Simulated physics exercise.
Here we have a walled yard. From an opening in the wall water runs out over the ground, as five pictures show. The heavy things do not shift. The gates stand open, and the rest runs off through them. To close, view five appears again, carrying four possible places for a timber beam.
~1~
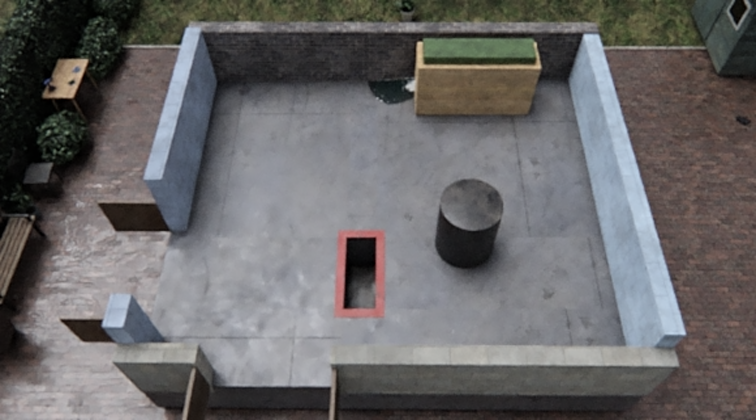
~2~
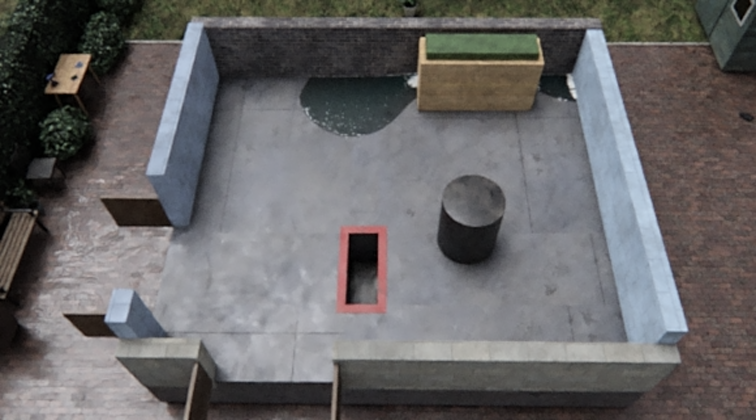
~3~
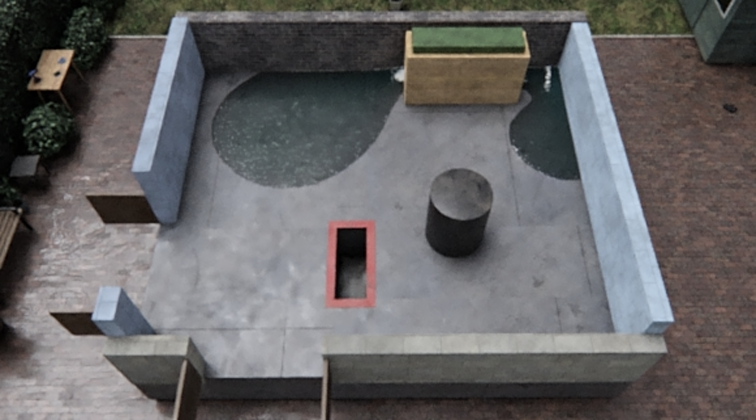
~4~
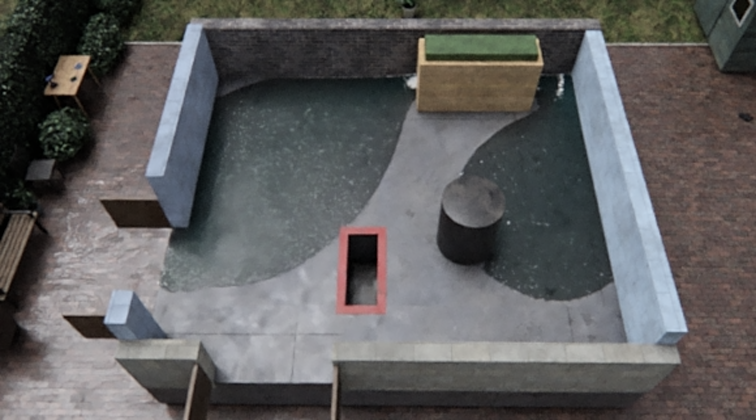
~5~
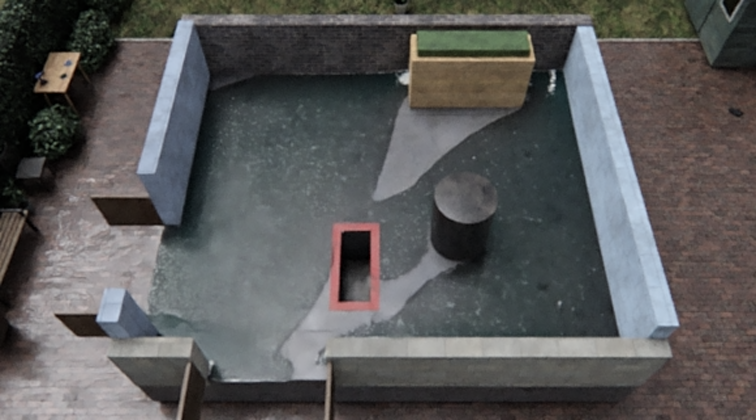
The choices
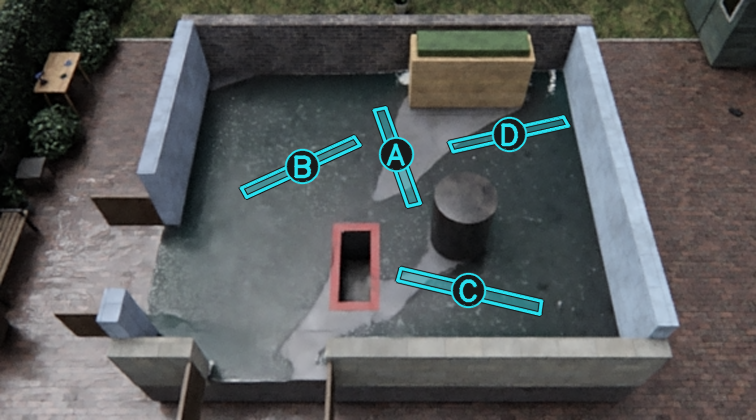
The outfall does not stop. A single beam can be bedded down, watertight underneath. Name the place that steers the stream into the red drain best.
C is best.
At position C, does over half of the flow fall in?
No, it does not.
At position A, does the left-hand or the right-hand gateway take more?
The right one.
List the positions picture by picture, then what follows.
Outfall partly hidden; red drain at (360, 272); open gate at (176, 282); open gate at (275, 369); water covers 2 % of the ground and shows as far out as (380, 91); red drain still dry.
Water covers 9 % of the ground and shows as far out as (569, 99); red drain still dry.
Water covers 25 % of the ground and shows as far out as (221, 143); red drain still dry.
Water covers 54 % of the ground and shows as far out as (185, 285); red drain still dry.
Water covers 78 % of the ground and shows as far out as (164, 310); red drain taking water.
On the marked copy, A from (379, 109) to (414, 204); B from (244, 192) to (357, 141); C from (399, 274) to (540, 307); D from (451, 147) to (565, 121).
With A, about 9 % of the stream runs into the red drain, about 91 % out by the gates.
With B, about 9 % of the stream runs into the red drain, about 91 % out by the gates.
With C, about 20 % of the stream runs into the red drain, about 80 % out by the gates.
With D, about 11 % of the stream runs into the red drain, about 89 % out by the gates.
